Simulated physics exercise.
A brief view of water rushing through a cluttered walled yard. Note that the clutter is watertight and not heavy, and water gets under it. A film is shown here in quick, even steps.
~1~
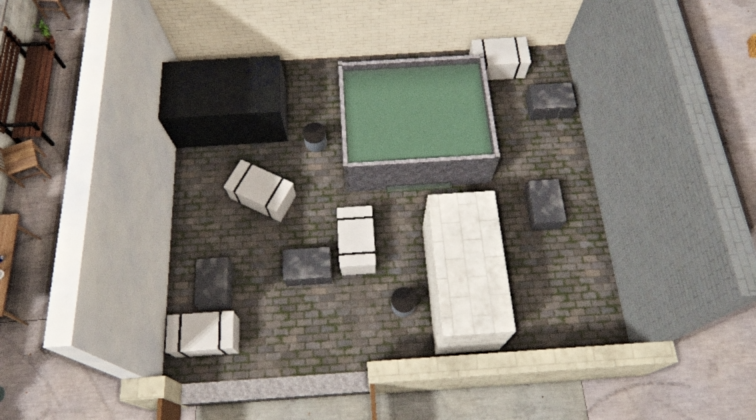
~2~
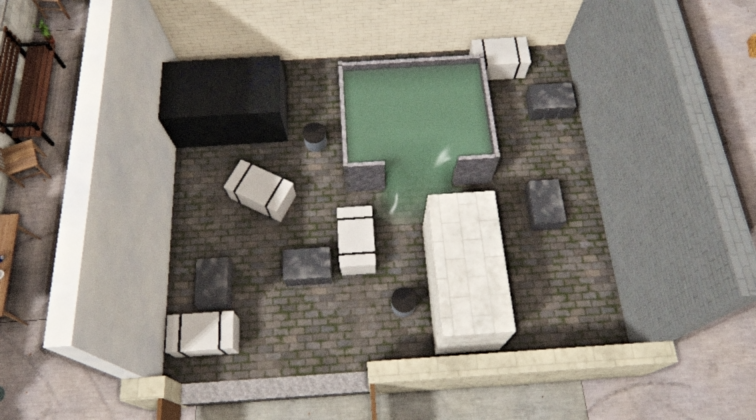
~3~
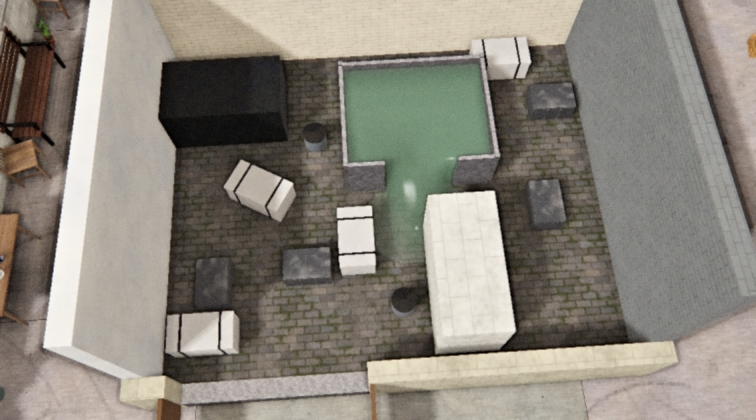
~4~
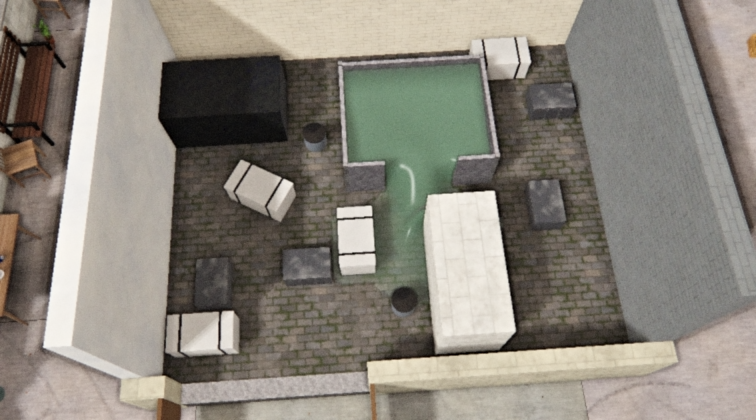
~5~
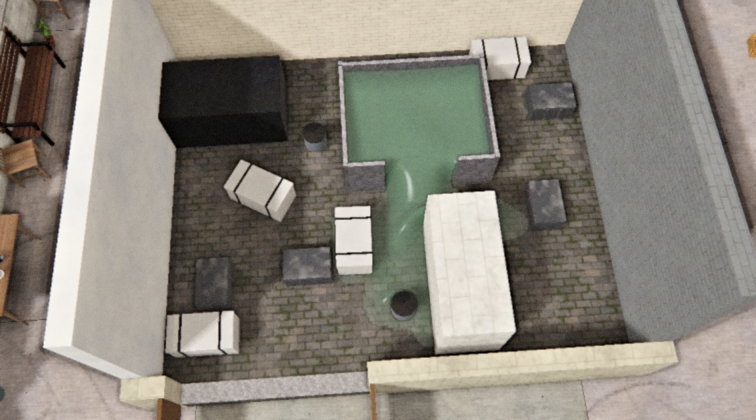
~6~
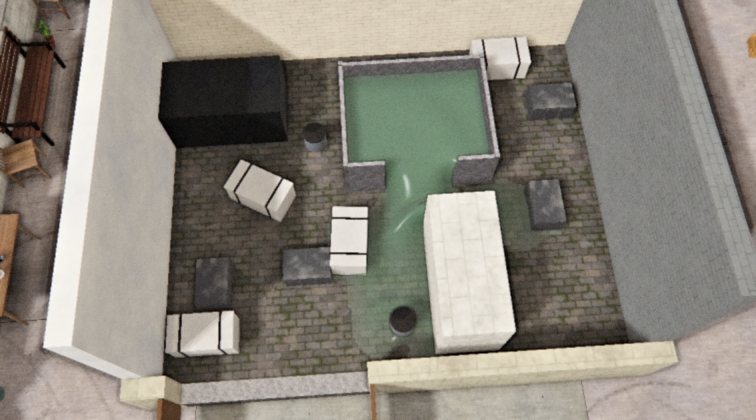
In this clip, a gap opens in the front wall of a raised pool of green water in a walled yard, and water spreads forward around a long white block, while a white trunk and a dark pail shift slightly.
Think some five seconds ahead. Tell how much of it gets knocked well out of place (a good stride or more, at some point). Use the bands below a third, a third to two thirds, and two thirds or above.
It falls a third to two thirds.
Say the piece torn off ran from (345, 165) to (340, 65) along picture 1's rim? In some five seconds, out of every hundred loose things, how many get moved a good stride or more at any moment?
I'd say near 60 %.
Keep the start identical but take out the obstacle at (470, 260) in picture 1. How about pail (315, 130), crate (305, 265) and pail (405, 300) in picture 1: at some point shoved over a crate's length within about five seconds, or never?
No. 1 remained in place, no. 2 remained in place, no. 3 got relocated.
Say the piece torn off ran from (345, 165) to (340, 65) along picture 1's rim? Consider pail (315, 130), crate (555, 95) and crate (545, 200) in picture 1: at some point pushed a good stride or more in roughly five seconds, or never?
One after another: Goes the distance, then goes the distance, then never gets that far.
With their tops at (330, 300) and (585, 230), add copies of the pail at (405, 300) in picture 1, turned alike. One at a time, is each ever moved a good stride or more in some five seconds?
First driven off, second driven off.
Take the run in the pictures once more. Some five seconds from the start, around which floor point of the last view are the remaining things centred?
Mean floor position: Approx. (334, 212) px, last view.
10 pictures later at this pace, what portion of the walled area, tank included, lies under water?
60 per cent, roughly.
A moment on, 1 of 10 are well off their spots; 1 afloat.
Next, 4 of 10 are well off their spots; 1 afloat.
Later, 5 of 10 are well off their spots; 3 afloat.
In the end, 6 of 10 are well off their spots, and 6 have been at some point; 4 afloat.
